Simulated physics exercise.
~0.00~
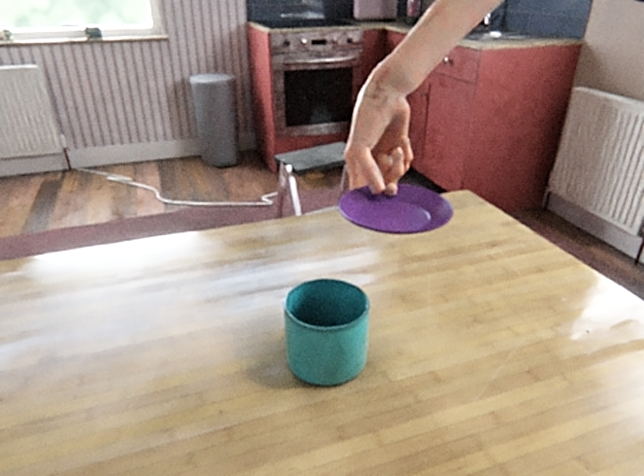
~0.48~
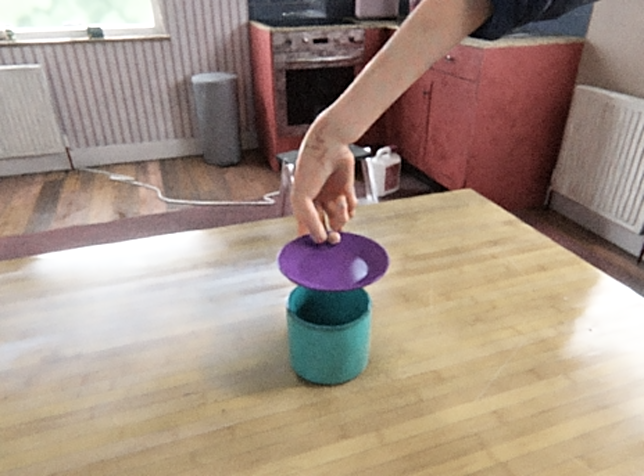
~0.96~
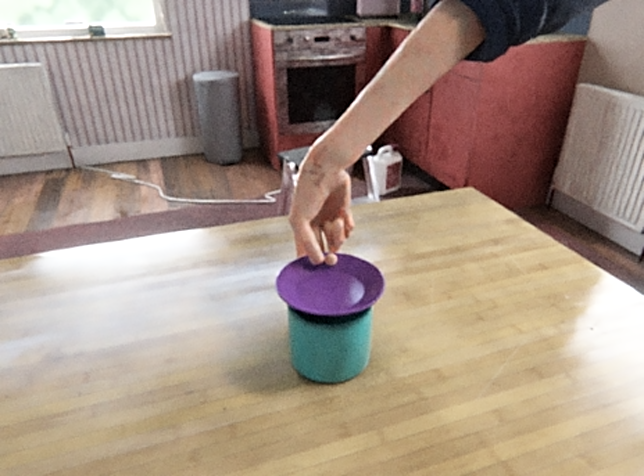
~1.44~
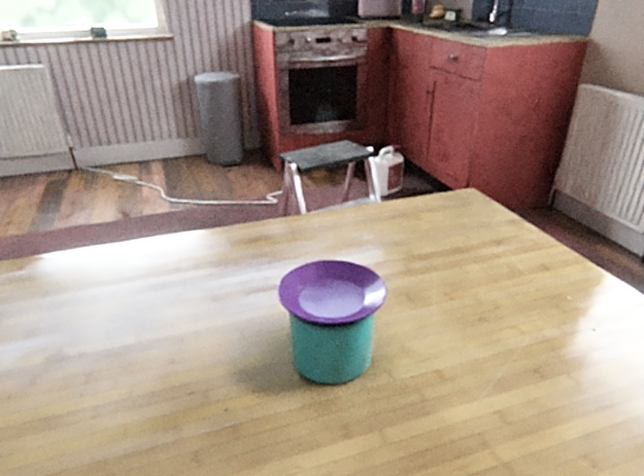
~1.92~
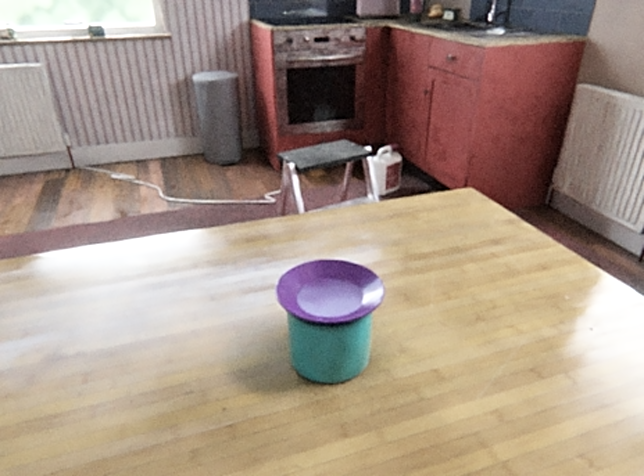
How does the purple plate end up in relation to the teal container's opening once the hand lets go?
The purple plate stays on the rim and covers the opening like a lid. It does not drop inside.
